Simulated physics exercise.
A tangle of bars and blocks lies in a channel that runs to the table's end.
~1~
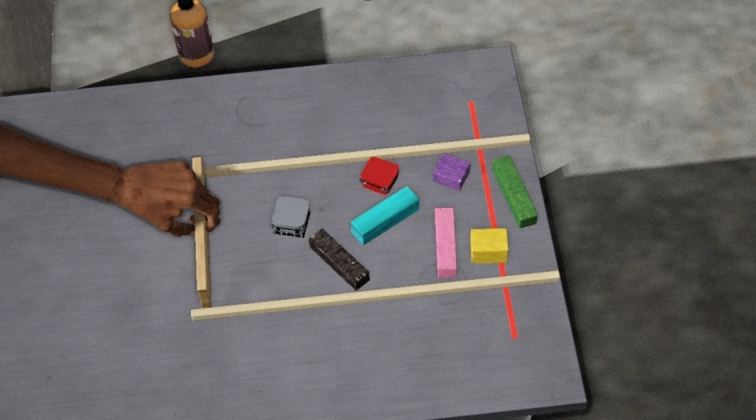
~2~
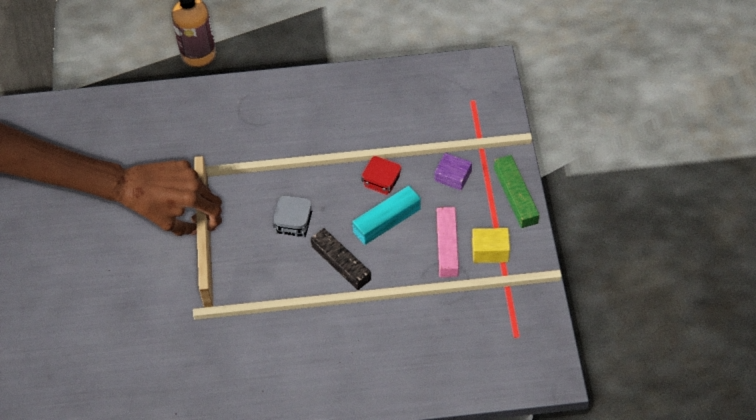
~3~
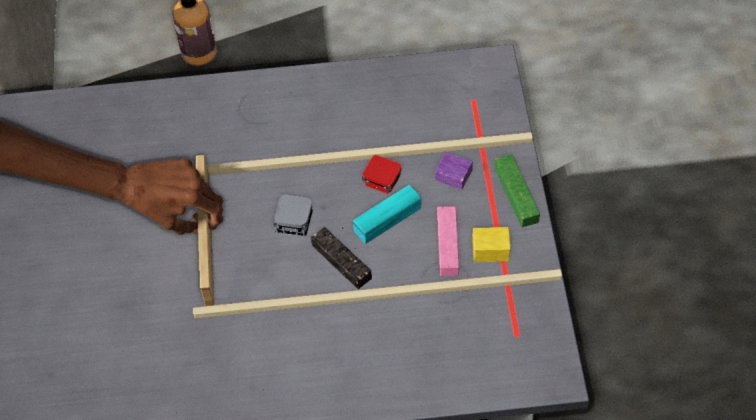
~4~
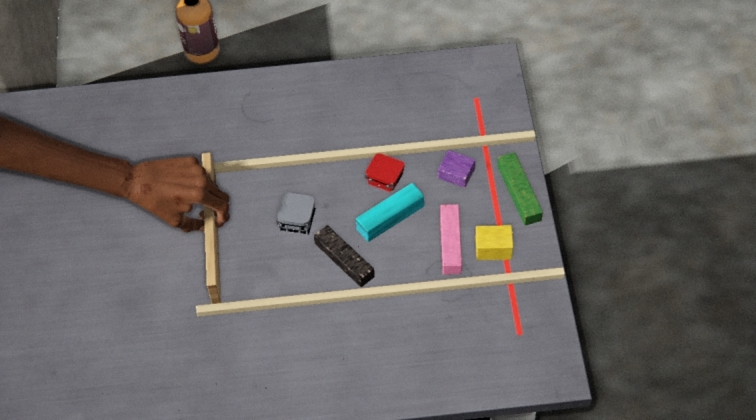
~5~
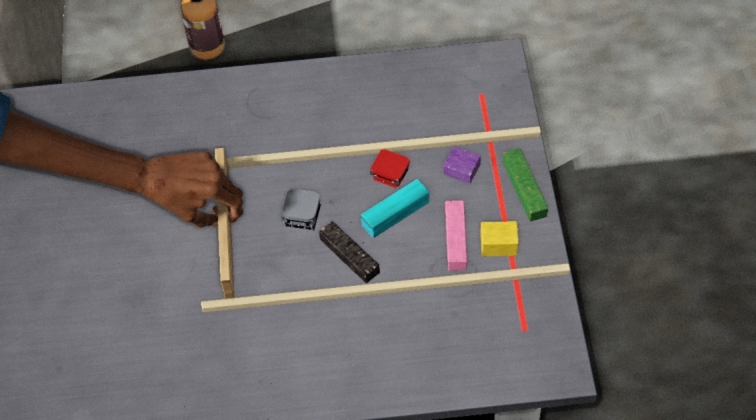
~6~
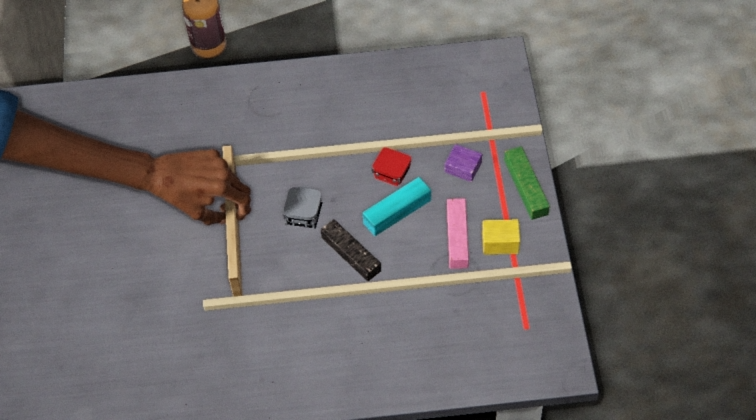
In this clip, a hand holds a wooden board at the left end of a channel of scattered colored bars and blocks, then slides it slightly right toward a grey case, while the pieces stay in place among themselves.
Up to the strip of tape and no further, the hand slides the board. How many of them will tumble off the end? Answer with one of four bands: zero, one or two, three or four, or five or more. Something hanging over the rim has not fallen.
One or two.
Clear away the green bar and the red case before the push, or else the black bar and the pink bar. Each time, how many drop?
The counts would be 1 and 1.
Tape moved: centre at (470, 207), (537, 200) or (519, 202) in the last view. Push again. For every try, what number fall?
Try 1: 0; try 2: 5; try 3: 5.
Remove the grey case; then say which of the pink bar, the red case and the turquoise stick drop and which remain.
Well, the pink bar is left in place, the red case is left in place and the turquoise stick is left in place.
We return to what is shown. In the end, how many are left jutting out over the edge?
The total comes out at 3.
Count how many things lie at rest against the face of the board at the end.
It's touching 3 at the end.
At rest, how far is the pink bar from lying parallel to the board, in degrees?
Near 30 degrees.
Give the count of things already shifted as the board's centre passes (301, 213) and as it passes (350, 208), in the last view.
Tally: 1; 3.
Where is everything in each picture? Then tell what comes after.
The first frame shows green bar (515, 192); yellow block (489, 246); purple block (452, 172); board (202, 232); tape (492, 213).
The second frame shows yellow block (491, 246); board (204, 231).
The third frame shows purple block (454, 171); turquoise stick (388, 214).
The fourth frame shows green bar (520, 188); grey case (296, 214).
The fifth frame shows yellow block (499, 239); black bar (349, 252).
The sixth frame shows green bar (527, 183); yellow block (501, 237); purple block (464, 163); board (233, 220); tape (504, 204).
Early on, none off yet; green bar at rest near (527, 183); yellow block at rest near (501, 237); purple block at rest near (464, 163).
A while later, none off yet; green bar at rest near (527, 183); yellow block at rest near (503, 238); purple block at rest near (465, 162).
Finally, the number that fall off is one or two; lost, yellow block and green bar.
